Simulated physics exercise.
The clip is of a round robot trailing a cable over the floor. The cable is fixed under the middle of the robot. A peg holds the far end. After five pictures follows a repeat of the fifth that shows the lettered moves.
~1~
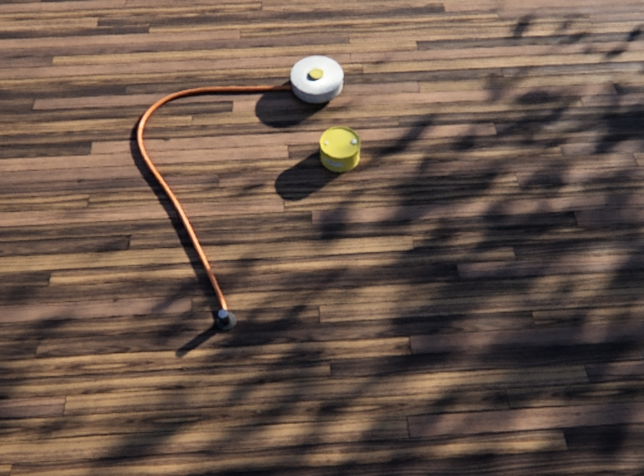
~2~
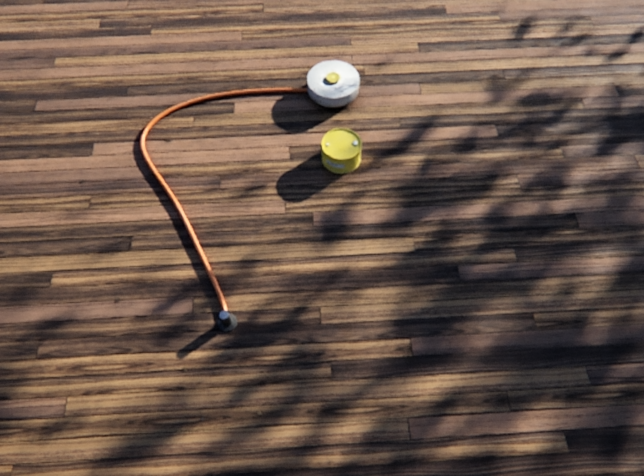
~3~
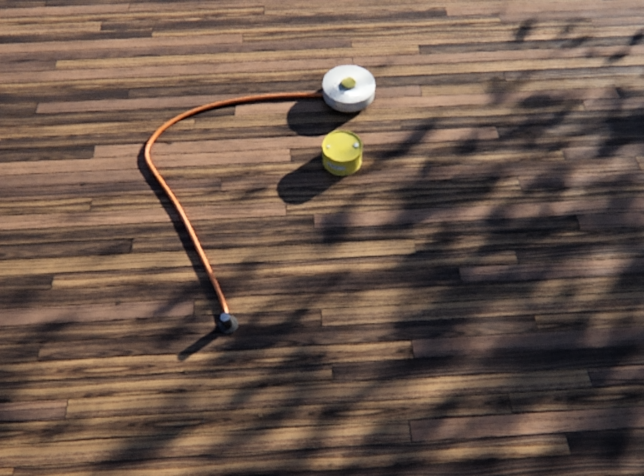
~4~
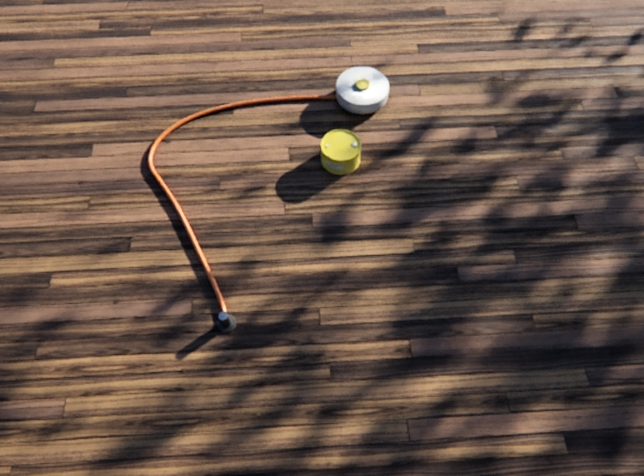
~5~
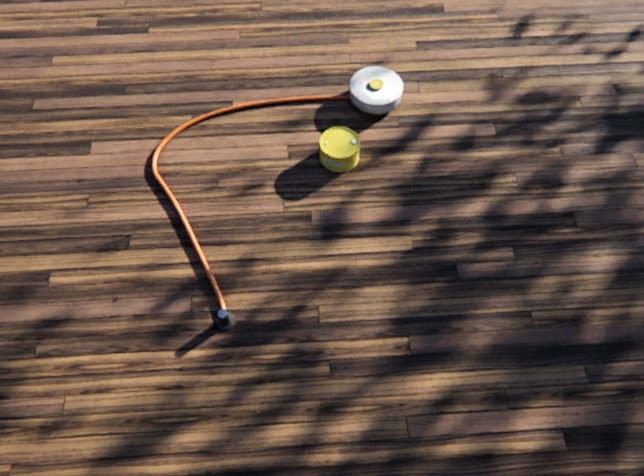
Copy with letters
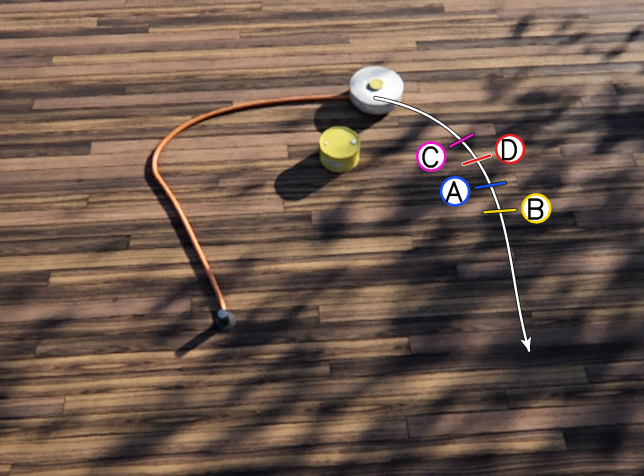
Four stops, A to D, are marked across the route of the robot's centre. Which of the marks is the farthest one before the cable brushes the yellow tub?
D is the last safe stop.
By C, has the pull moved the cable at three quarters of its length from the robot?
No.
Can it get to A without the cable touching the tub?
No.
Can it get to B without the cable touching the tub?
For that mark, no.
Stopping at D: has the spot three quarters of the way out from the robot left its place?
No.
On the marked copy, A at (491, 185); B at (500, 211); C at (461, 141); D at (477, 160); the route from (375, 98) via (491, 185) to (529, 351).
With D. Early on, robot (418, 103), middle of the cable (204, 141).
Further on, robot (456, 127), middle of the cable (235, 145).
At the end, robot (479, 154), middle of the cable (255, 149); nothing has been touched.
As for the rest, A brings the cable against the tub; B brings the cable against the tub; C is safe but short.
